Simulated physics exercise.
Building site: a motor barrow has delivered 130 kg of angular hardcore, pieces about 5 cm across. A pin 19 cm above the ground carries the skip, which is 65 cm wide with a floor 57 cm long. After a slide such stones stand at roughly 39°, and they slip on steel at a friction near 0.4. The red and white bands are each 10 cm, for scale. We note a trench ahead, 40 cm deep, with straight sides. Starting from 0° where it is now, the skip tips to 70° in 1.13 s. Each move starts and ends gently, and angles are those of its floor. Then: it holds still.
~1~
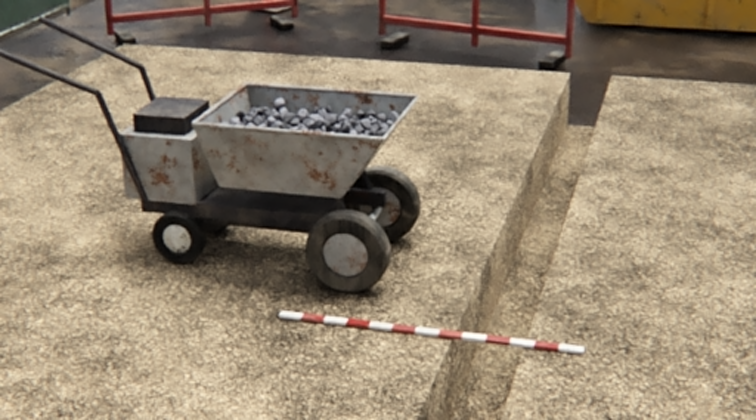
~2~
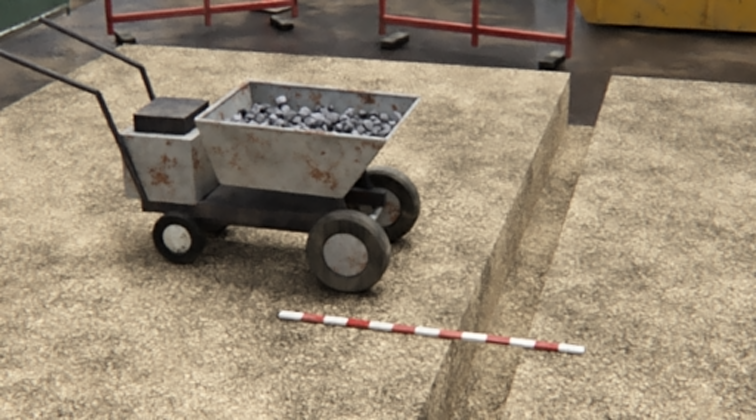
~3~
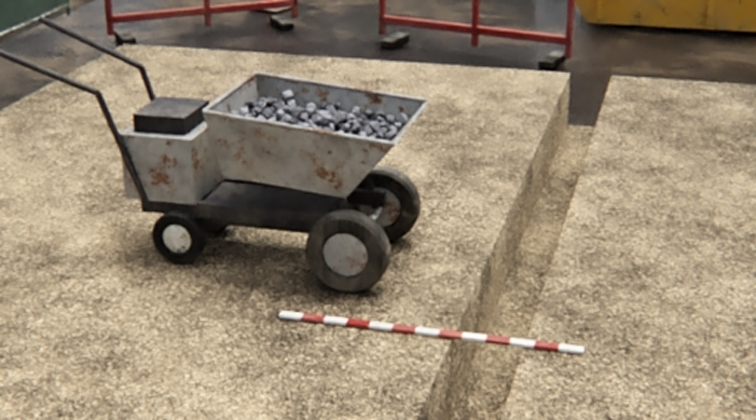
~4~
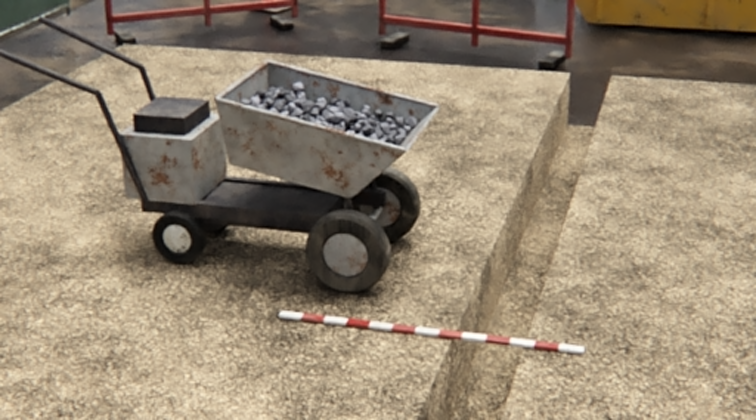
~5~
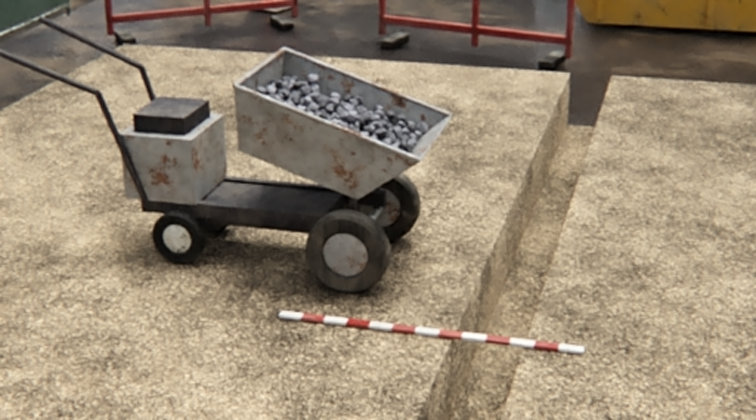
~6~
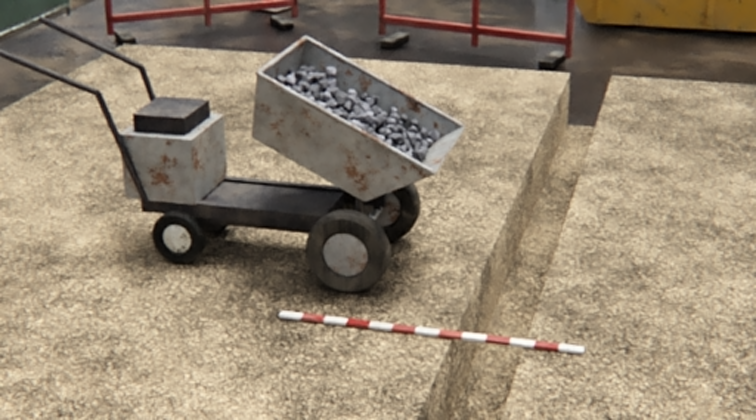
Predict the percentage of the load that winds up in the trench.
My prediction is about 62 per cent.
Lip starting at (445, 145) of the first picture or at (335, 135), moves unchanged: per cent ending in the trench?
The first start gives about 15 per cent, the second about 50.
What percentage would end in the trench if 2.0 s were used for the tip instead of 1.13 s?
It would come to roughly 70 per cent.
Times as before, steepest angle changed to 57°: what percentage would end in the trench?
Roughly 15%.
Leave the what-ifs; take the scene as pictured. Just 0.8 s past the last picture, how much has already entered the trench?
By that moment, roughly 15 per cent of the load.
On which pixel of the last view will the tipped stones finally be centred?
I'd put it close to (517, 338).
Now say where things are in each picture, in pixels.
Lip at (382, 140), floor tilted 0°, highest stones at (303, 119), in the first picture.
Lip at (385, 141), floor tilted 1°, highest stones at (286, 113), in the second picture.
Lip at (394, 144), floor tilted 5°, highest stones at (269, 105), in the third picture.
Lip at (406, 151), floor tilted 11°, highest stones at (277, 95), in the fourth picture.
Lip at (420, 161), floor tilted 18°, highest stones at (285, 85), in the fifth picture.
The skip is at 26°, its lip at (434, 173); the top of the load is at (301, 76), in the sixth picture.
Then, 0.4 s after the last picture the floor is at 59°, 100 % in the skip; the foremost stones are at (465, 211).
Then, 0.8 s after the last picture the floor is at 70°, 85 % in the skip, 14 % in the trench, 1 % past the trench; the foremost stones are at (551, 293).
Then, 1.1 s after the last picture the floor is at 70°, 54 % in the skip, 36 % in the trench, 9 % past the trench; the foremost stones are at (631, 299).
Then, 3.1 s after the last picture the floor is at 70°, 28 % in the skip, 62 % in the trench, 10 % past the trench; the foremost stones are at (648, 298).
